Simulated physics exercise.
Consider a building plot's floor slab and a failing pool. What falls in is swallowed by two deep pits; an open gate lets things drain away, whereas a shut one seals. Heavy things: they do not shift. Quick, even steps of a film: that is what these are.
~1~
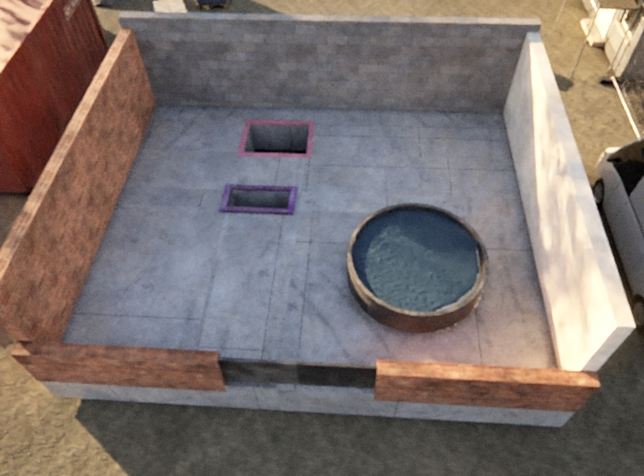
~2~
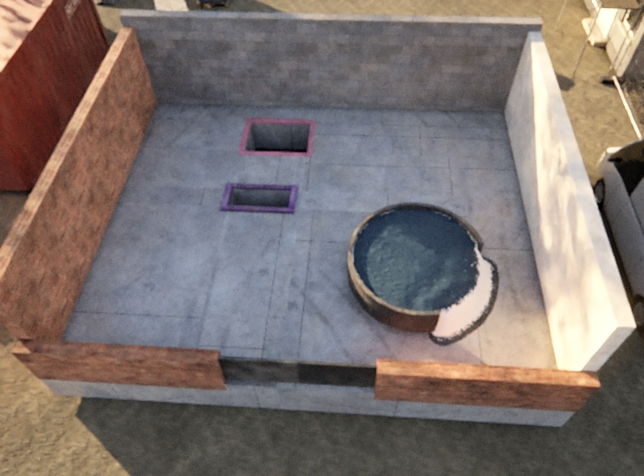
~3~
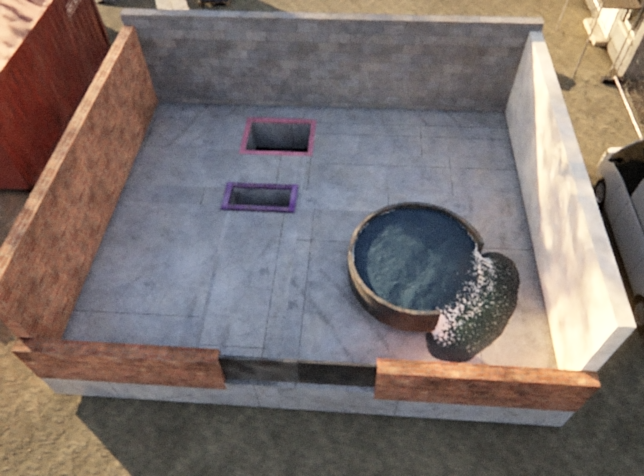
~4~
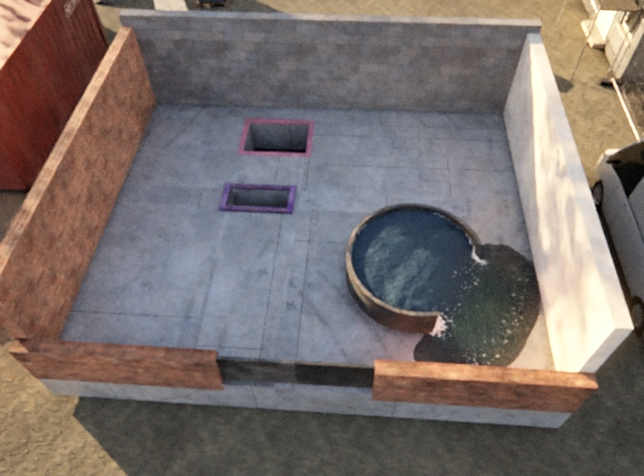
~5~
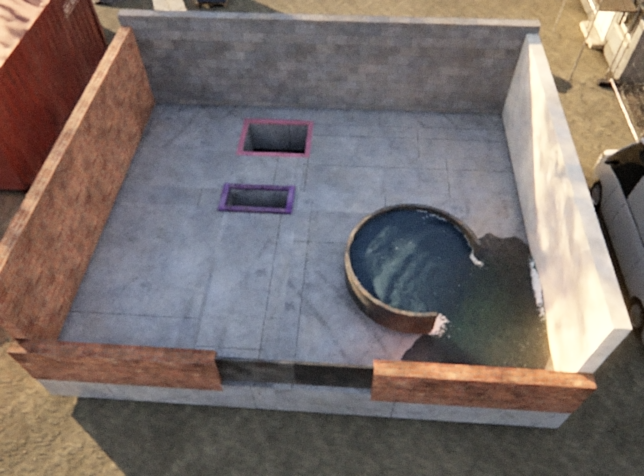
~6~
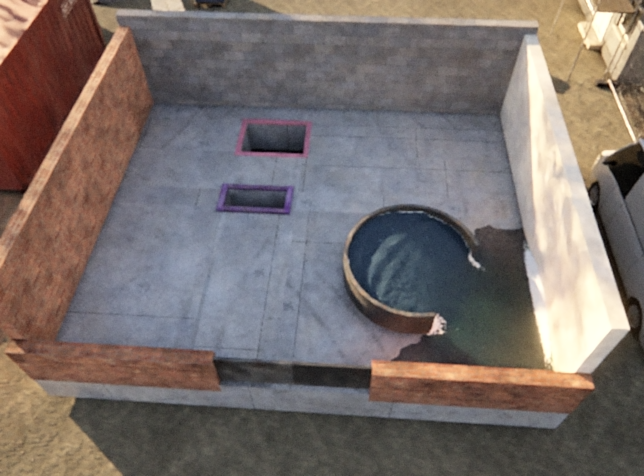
On a walled concrete slab with two framed pits, a round pool broke open at its lower right side, and water gushed out, spreading dark across the corner to the right and front walls.
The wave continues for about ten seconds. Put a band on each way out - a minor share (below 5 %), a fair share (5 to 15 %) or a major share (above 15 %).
At the end, the gate carries off beneath five per cent; the purple pit carries off beneath five per cent; the pink pit carries off five to fifteen per cent.
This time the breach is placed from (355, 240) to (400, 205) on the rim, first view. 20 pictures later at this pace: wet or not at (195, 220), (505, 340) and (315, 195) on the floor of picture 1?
Note, points one to three: Reached and soaked / unreached / reached and soaked.
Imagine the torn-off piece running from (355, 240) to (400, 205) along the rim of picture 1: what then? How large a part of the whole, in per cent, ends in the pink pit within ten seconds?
Near 35 per cent for pink.
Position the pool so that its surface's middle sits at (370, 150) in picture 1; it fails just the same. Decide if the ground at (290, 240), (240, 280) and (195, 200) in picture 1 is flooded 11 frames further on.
Going through the three spots, I'd say high and dry, high and dry, high and dry.
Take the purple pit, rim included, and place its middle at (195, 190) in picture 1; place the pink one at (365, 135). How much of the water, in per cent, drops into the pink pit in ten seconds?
Pink: 14 %.
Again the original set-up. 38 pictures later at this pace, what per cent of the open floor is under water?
Roughly 60 percent.
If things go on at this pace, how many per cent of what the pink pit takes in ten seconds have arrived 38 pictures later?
It should be near 0 percent of the ten-second total.
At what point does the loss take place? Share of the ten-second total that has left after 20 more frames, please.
Estimate: 0 %.
A moment on, water covers 10 % of the floor; the gate 0 %, the purple pit 0 %, the pink pit 0 %.
Next, water covers 15 % of the floor; the gate 0 %, the purple pit 0 %, the pink pit 0 %.
Then, water covers 35 % of the floor; the gate 0 %, the purple pit 0 %, the pink pit 0 %.
Later, water covers 60 % of the floor; the gate 0 %, the purple pit 0 %, the pink pit 0 %.
In the end, water covers 85 % of the floor; the gate 0 %, the purple pit 0 %, the pink pit 7 %.
